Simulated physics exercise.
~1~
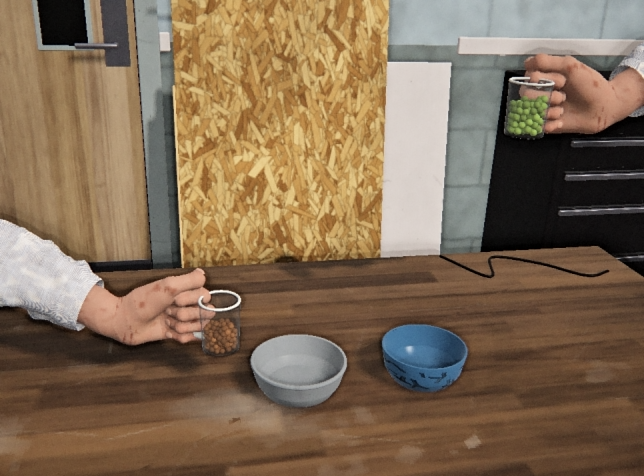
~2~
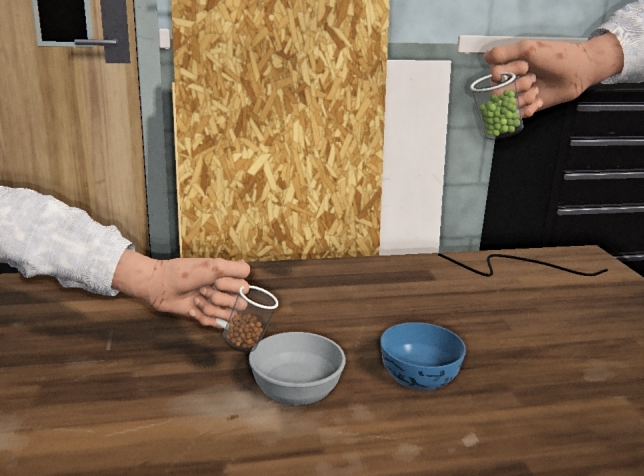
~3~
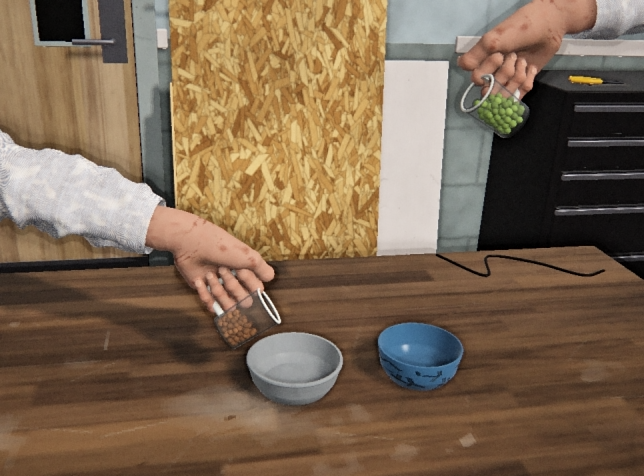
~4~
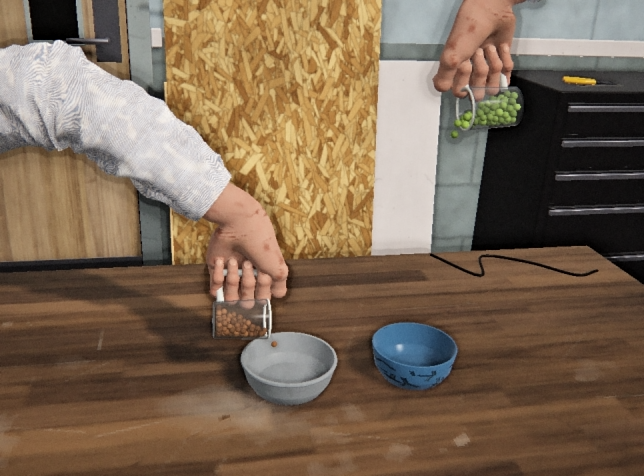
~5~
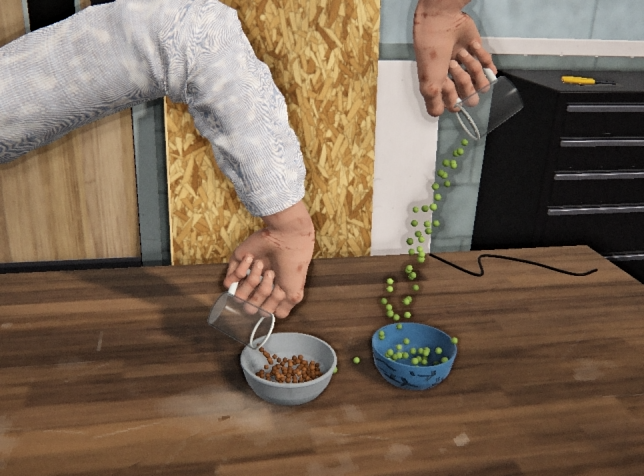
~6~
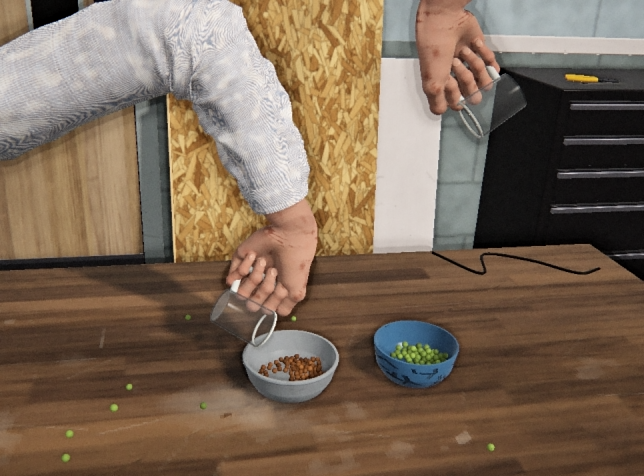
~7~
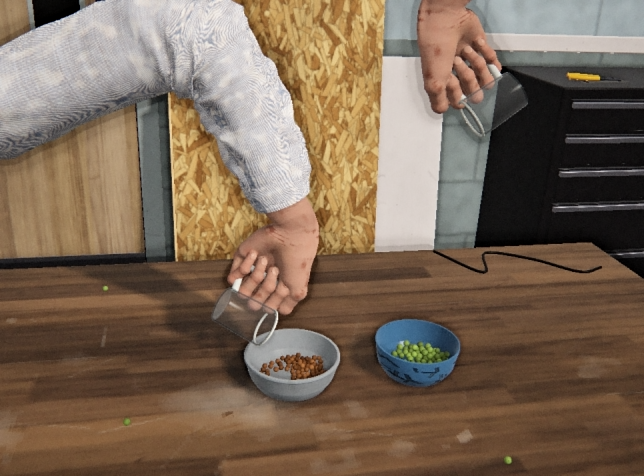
Two hands, each holding a small clear cup, tip over a dark wooden table seen from slightly above in a gently swaying view, with a door, a flecked board and black drawers behind. The left cup of brown pellets hovers low near a grey bowl, while the right cup of green balls is held high above a blue bowl. Both cups tilt sideways, then turn upside down. The brown pellets drop neatly into the grey bowl as the green balls fall in a long stream. Most greens settle in the blue bowl, but several scatter and roll across the table.
